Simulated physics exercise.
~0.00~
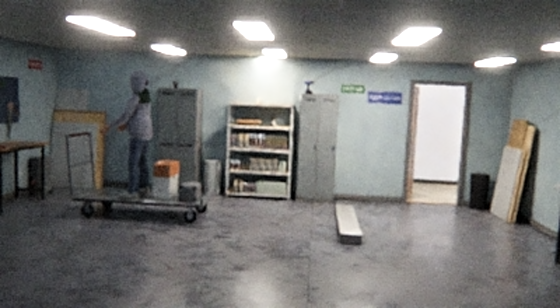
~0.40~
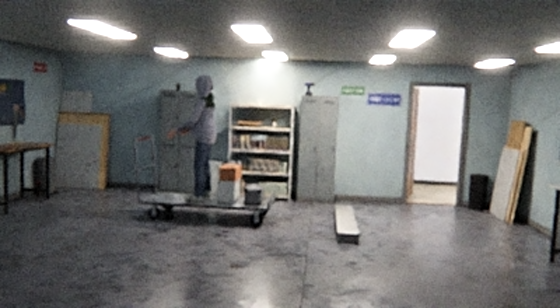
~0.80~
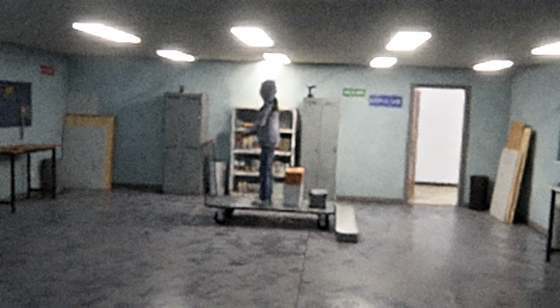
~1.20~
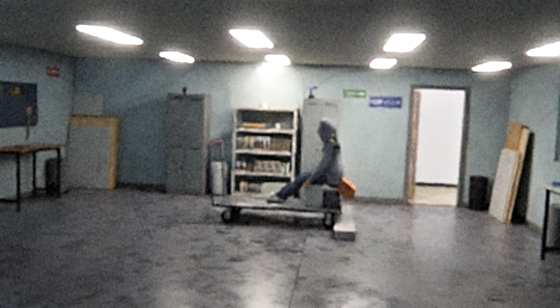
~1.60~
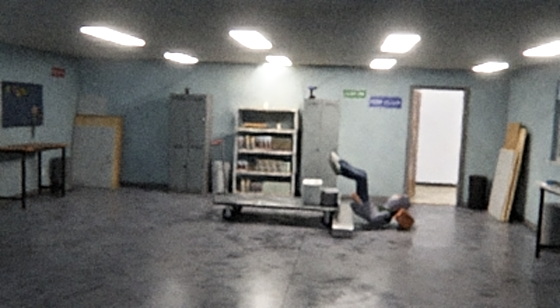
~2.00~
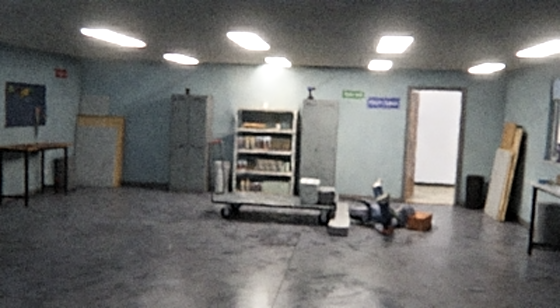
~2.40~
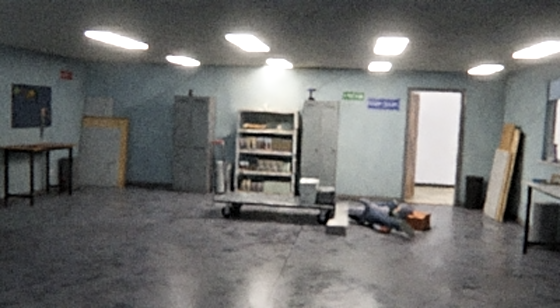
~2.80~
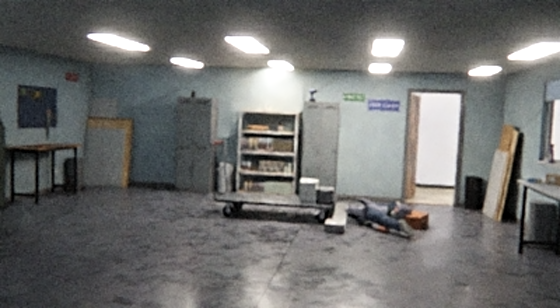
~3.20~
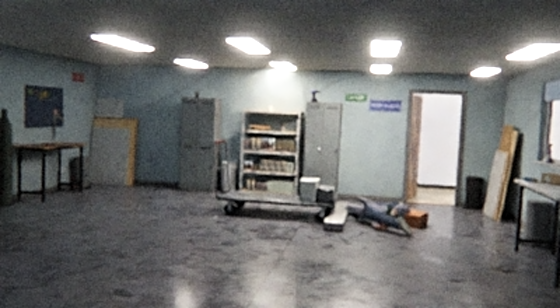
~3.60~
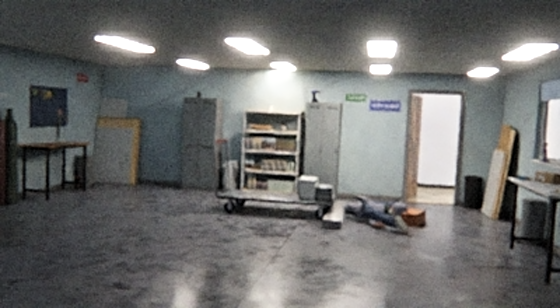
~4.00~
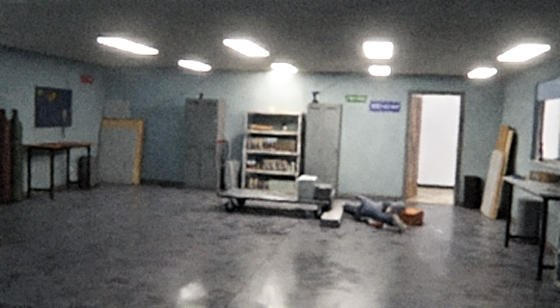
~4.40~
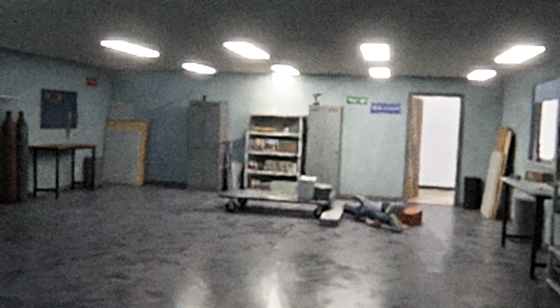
A platform trolley carrying a standing grey figure, an orange box, a white tote and a grey case rolls rightward across a dim storage room, seen from across the floor by a slowly drifting camera. Lockers, a bookshelf and an open doorway line the pale blue back wall. The trolley reaches a low pale kerb and stops flat. The figure drops to a sitting pose and pitches over the front edge with the orange box, which flips over. The figure ends sprawled on the floor beside the upturned box, while the tote and case stay on the deck.
